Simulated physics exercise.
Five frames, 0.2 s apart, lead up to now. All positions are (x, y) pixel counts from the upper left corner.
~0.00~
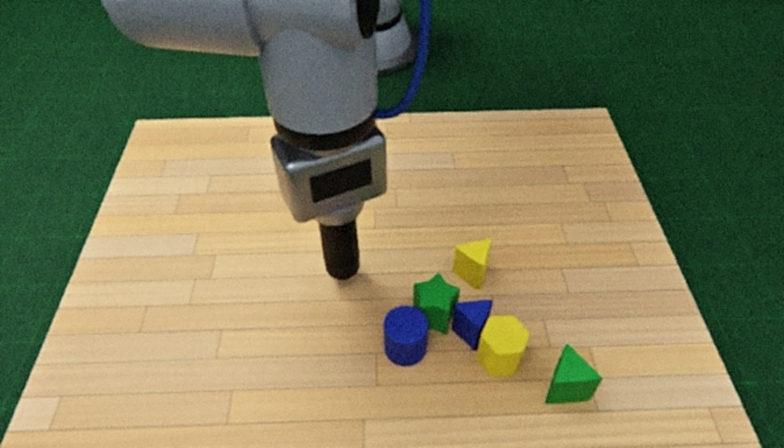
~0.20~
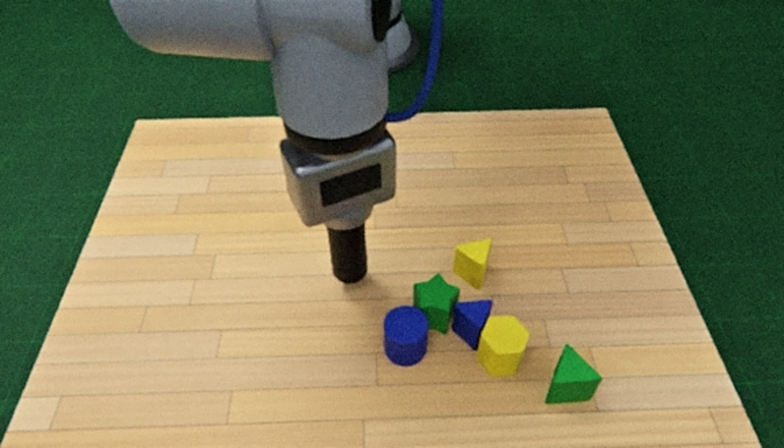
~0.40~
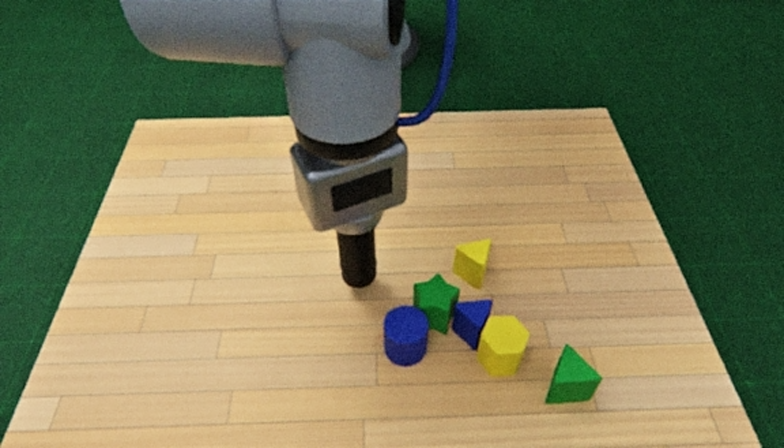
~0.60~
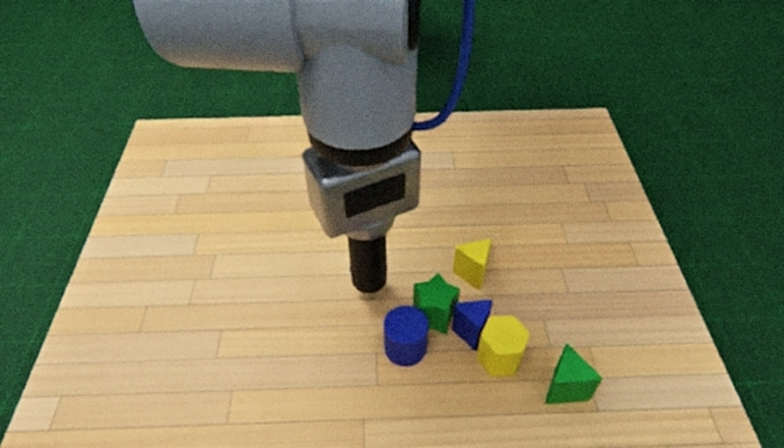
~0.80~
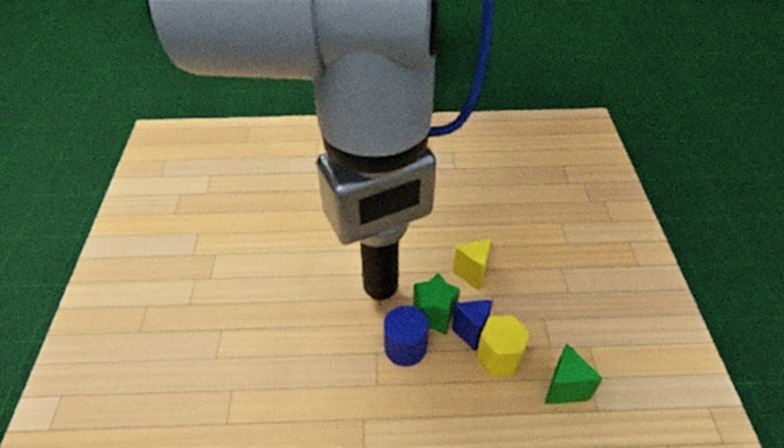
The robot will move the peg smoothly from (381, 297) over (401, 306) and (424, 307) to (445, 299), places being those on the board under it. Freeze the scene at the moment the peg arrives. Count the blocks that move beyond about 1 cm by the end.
3 or more blocks.
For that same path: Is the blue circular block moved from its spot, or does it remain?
That block is going to be left alone.
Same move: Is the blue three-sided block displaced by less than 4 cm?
In short: Yes.
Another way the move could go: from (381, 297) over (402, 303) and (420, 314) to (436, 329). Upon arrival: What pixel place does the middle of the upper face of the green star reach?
Most likely (482, 312).
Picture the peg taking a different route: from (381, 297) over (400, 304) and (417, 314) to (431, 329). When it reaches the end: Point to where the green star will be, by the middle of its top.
The spot you're after is about (477, 309) in the image.
What follows on the original path. Halfway along, peg at (415, 297); green star at (454, 299), turned 10° clockwise; blue three-sided block at (488, 316); yellow hexagonal block at (517, 340).
At the end, peg at (446, 288); blue circular block not moved; green star at (471, 299), turned 60° clockwise; blue three-sided block at (494, 324); yellow hexagonal block at (525, 346).
